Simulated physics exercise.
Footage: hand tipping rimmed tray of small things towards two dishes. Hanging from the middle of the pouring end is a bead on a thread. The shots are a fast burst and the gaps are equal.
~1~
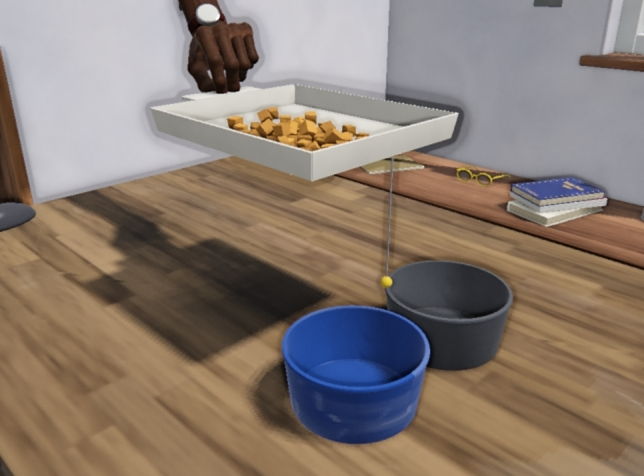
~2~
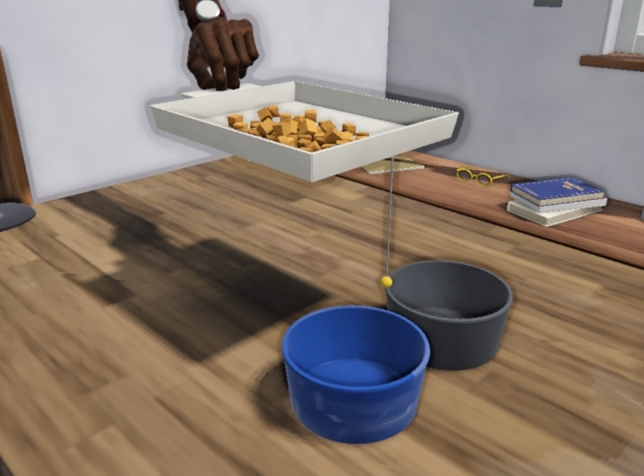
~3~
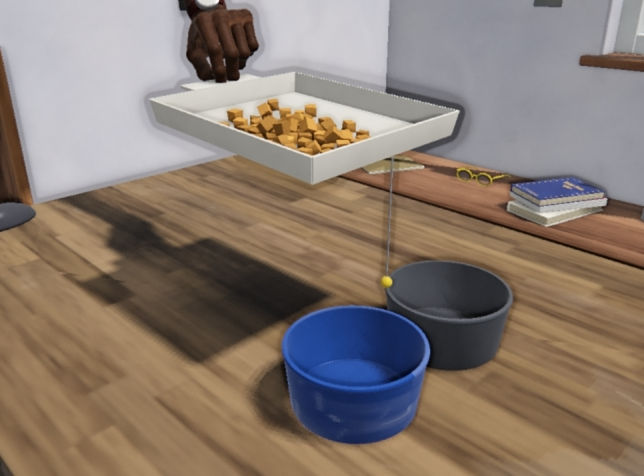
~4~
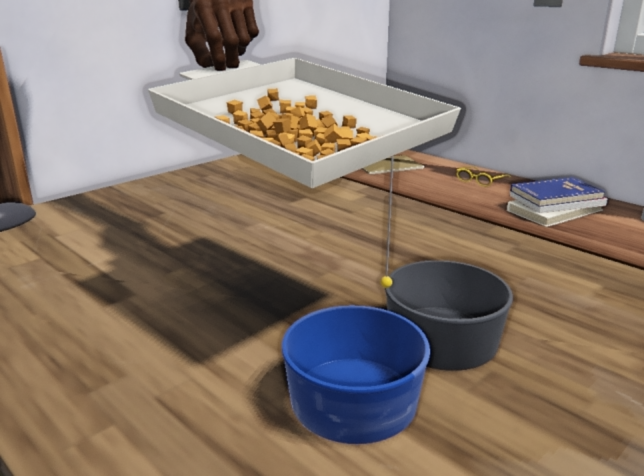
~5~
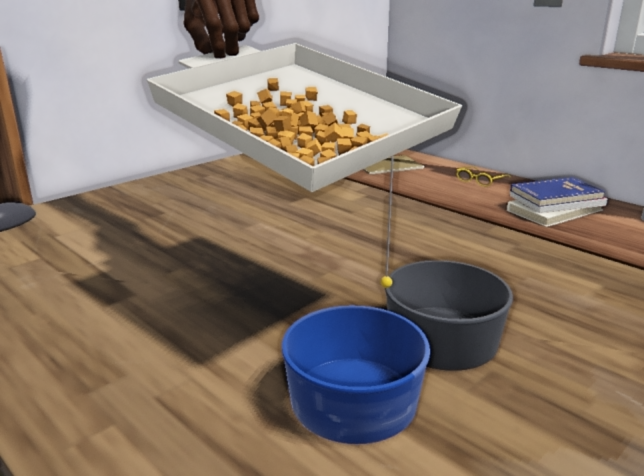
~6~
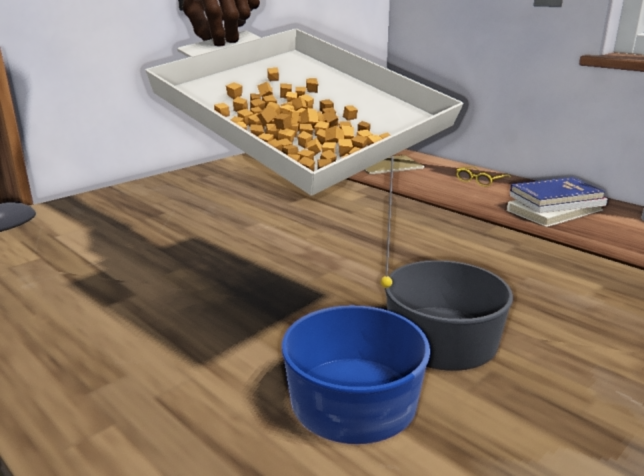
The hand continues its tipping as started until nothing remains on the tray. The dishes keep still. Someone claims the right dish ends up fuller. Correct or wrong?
Wrong - the left dish ends fuller.
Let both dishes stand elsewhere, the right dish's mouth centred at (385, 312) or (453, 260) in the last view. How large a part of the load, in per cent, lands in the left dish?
Trial 1: 40 percent; trial 2: 20 percent.
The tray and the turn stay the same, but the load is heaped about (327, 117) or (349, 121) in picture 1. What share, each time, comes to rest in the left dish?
It would be about 80 per cent for the first and about 70 per cent for the second.
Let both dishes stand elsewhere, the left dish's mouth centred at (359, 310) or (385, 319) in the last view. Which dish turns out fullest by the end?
First try: The leftmost dish. Second try: The leftmost dish.
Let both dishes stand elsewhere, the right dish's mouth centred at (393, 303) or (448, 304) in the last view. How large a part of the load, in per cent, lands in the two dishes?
Roughly 70 %, then roughly 80 %.
Soon after the last picture, tray tipped steeply; nearly all on the tray; a stray few in the left dish.
A little later, tray tipped past a quarter turn; nearly all on the tray; a small part in the left dish; a stray few outside both.
Later still, tray tipped past a quarter turn; most in the left dish; a small part outside both.
At rest, tray tipped past a quarter turn; most in the left dish; none in the right dish; a small part outside both.
